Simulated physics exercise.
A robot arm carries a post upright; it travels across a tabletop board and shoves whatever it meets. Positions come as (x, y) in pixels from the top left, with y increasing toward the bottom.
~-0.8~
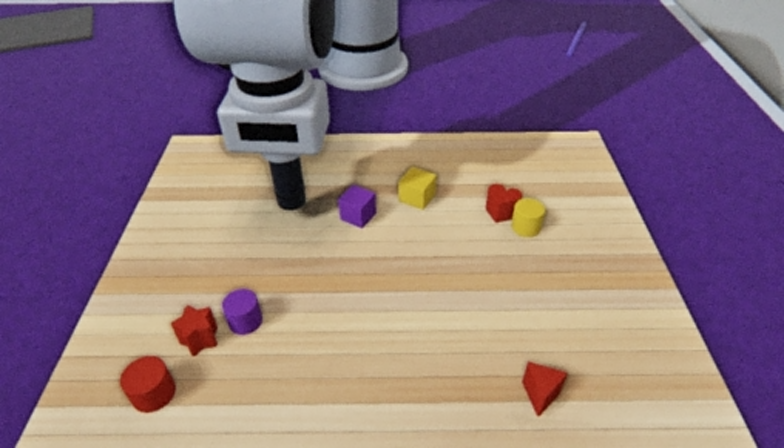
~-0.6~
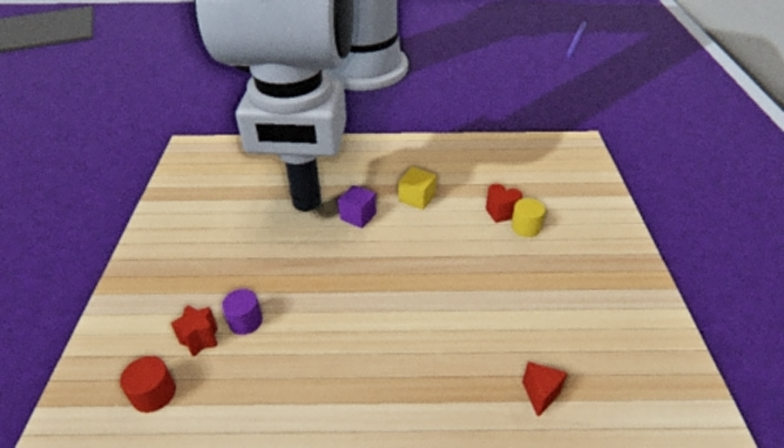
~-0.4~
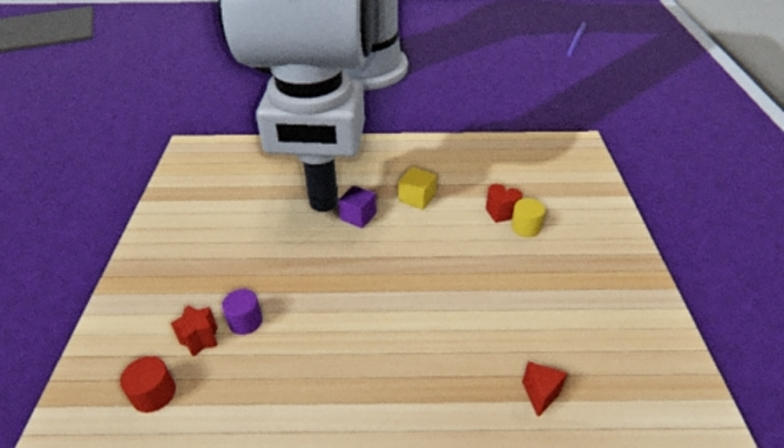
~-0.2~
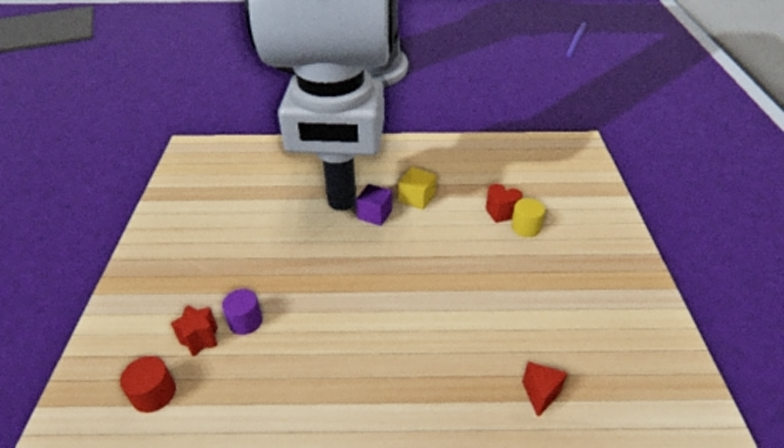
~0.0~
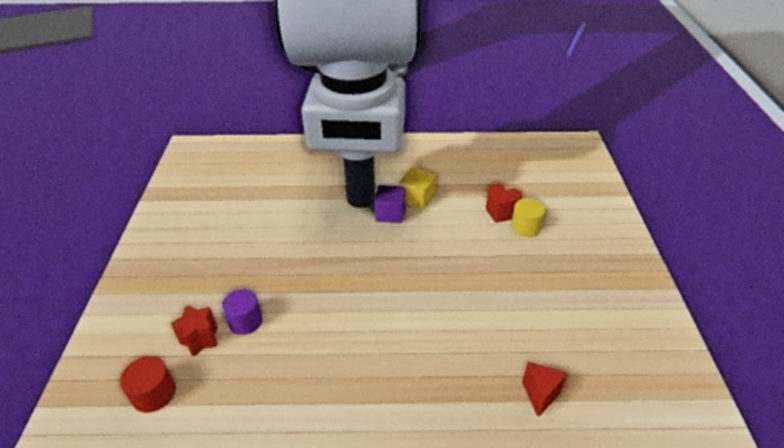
Robot arm with a black post moving right across a wooden board, then pushing a purple block up to a yellow block.
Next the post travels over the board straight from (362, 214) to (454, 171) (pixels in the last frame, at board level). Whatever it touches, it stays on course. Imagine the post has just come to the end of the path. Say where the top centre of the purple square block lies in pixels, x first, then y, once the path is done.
The centre of its top will be at (414, 194).
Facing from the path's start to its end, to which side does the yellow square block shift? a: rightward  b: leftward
Choice a: Rightward.
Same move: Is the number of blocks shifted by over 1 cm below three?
Going by the path, yes.
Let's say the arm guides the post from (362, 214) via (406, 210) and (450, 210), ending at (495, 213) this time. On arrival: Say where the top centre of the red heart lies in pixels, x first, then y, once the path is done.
That would be at about pixel (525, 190).
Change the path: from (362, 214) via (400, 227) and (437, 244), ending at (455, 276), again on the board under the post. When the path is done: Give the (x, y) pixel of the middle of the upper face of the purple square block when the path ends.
If I read the scene right, the answer is (439, 199).
What follows on the original path. One third of the way, post (396, 185); purple square block (413, 194), turned 35° clockwise; yellow square block (429, 175).
Two thirds of the way, post (426, 171); purple square block (414, 193), turned 45° clockwise; yellow square block (458, 170), turned 50° clockwise.
At the end, post (455, 157); purple square block (414, 193), turned 45° clockwise; yellow square block (471, 167), turned 105° clockwise; red heart in place.
